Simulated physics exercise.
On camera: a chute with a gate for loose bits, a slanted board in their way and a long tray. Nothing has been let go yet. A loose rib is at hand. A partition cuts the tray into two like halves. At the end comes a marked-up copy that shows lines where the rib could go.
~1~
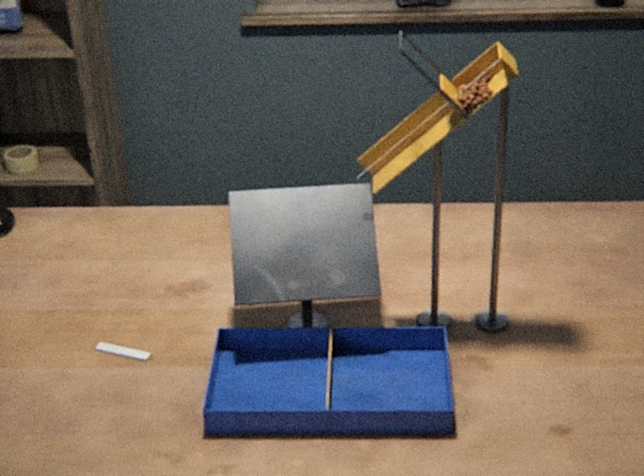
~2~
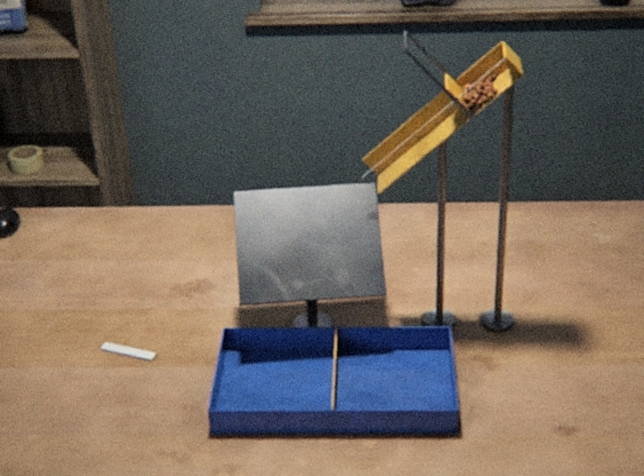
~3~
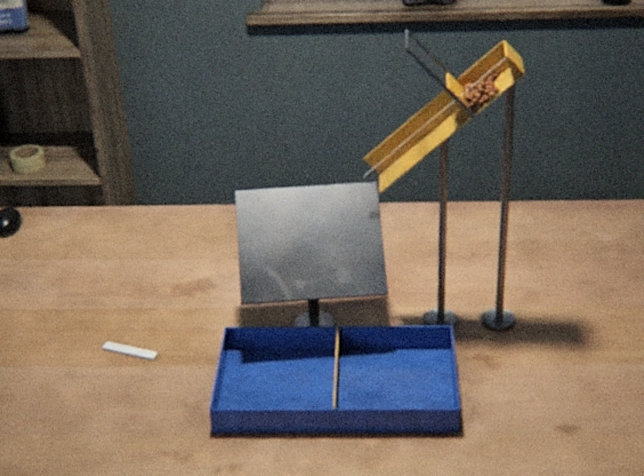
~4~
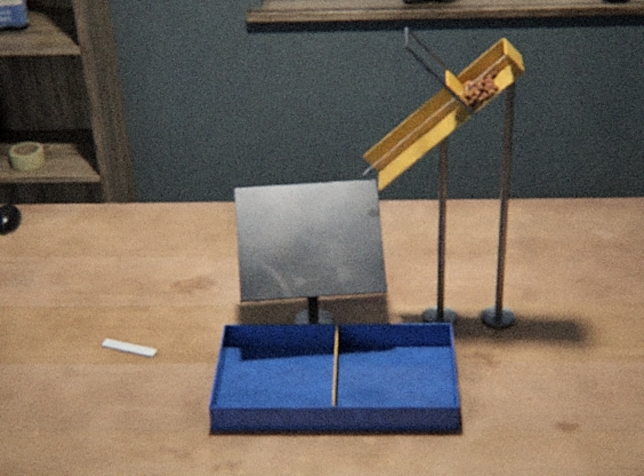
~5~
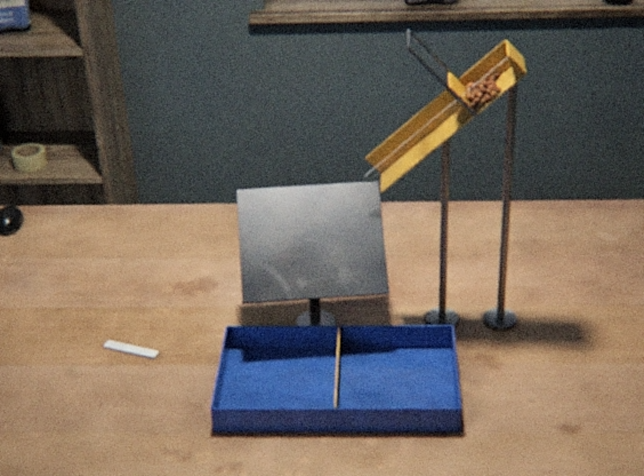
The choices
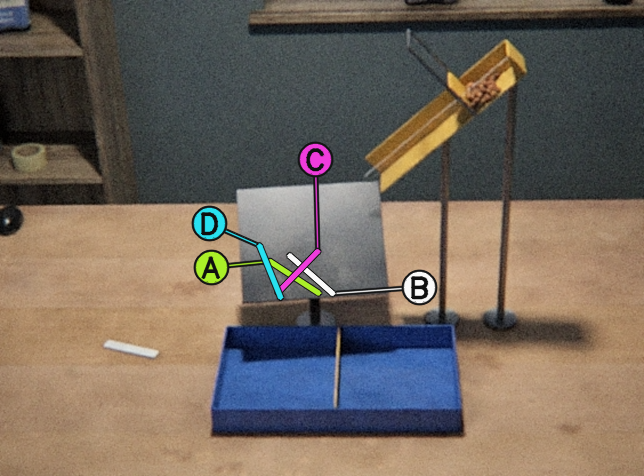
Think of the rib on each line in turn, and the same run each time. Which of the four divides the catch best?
It is A.
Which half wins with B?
The right half.
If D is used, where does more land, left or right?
More lands on the left.
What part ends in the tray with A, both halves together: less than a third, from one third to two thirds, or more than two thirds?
It is more than two thirds.
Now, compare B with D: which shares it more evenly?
B it is.
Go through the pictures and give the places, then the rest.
Load behind the gate at (472, 93), cereal balls; lip of the chute at (374, 185), sloping fairly steeply, in the first frame.
Middle of the board at (309, 242), tilted fairly steeply; middle of its low edge at (313, 300); of its high edge at (305, 187), in the second frame.
Front corners of the tray at (210, 410) and (459, 409); front end of its middle wall at (334, 409); gate still shut at (451, 85), in the third frame.
Middle of the load at (478, 90); lip at (380, 182), in the fourth frame.
Middle of the load at (480, 91); lip at (382, 183), in the fifth frame.
On the marked copy, line A from (270, 261) to (318, 293); line B from (289, 255) to (332, 293); line C from (317, 251) to (277, 292); line D from (259, 245) to (280, 297).
Choosing A, of what is caught, about half in the left half, about half in the right.
Choosing B, of what is caught, about a quarter in the left half, most in the right.
Choosing C, of what is caught, nearly all in the left half, a small part in the right.
Choosing D, of what is caught, nearly all in the left half, a small part in the right.
